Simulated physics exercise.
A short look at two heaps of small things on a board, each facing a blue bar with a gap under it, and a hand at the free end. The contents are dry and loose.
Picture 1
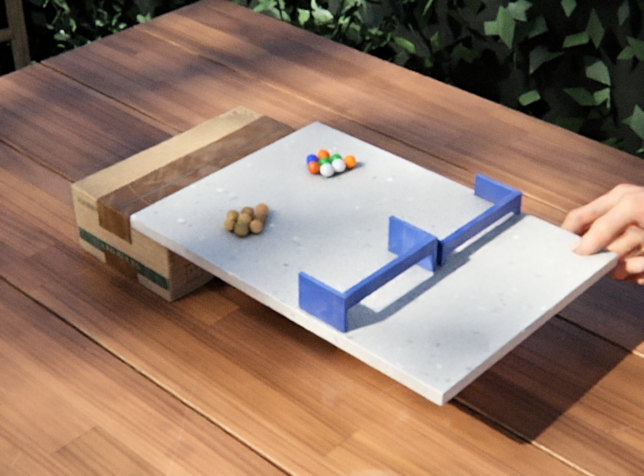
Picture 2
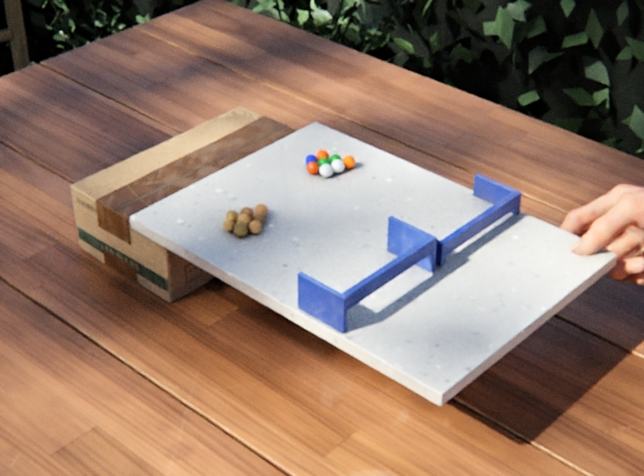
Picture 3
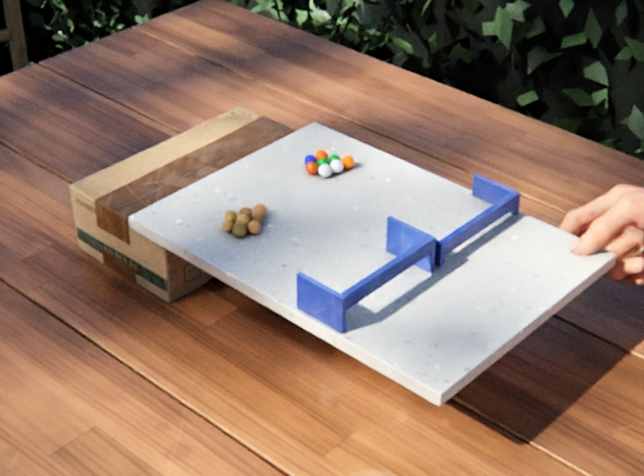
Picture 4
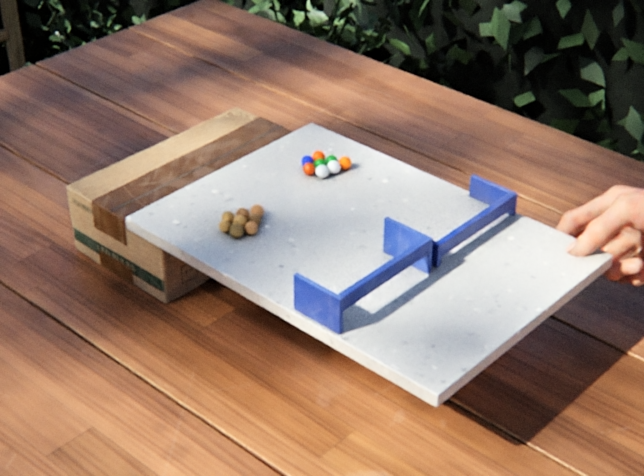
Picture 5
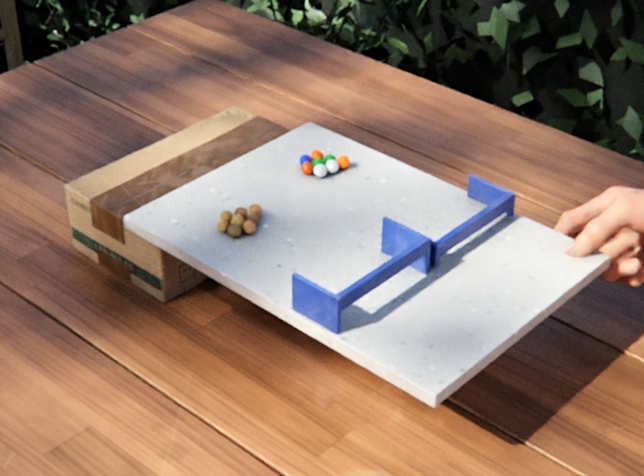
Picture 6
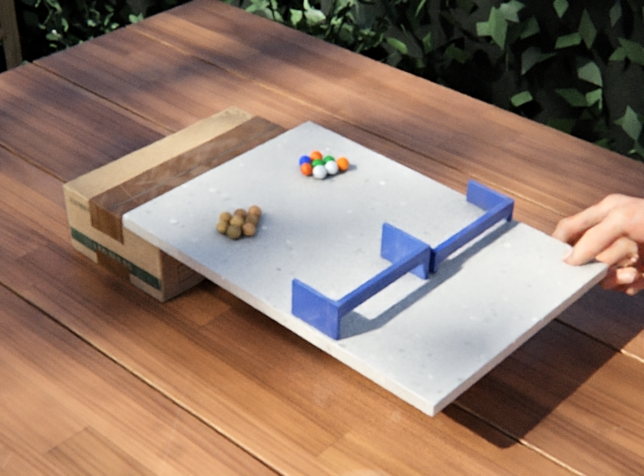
At first, a pale board rests on a cardboard box at its left, with a brown cluster of small round pieces and a multicoloured one facing blue bars, while a hand holds the right end. Then the hand lowers that end very slightly, and both clusters stay still on the board.
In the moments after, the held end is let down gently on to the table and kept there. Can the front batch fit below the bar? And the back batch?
In the end the front batch gets through the slot, and the back batch cannot fit through.
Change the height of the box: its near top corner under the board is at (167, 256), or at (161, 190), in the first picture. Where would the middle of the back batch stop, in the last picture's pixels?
One: (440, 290). Two: (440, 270).
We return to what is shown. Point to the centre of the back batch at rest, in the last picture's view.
At about (443, 285).
Then, 0.27 s past the last view, board sloping at 9°; front batch on its way down; back batch on its way down.
Then, 0.55 s past the last view, board resting at 13°; front batch on its way down; back batch on its way down.
Then, 0.89 s past the last view, board resting at 14°; front batch all past its gate; back batch has reached its gate.
Finally, board resting at 14°; front batch all past its gate; back batch gathered behind its gate.
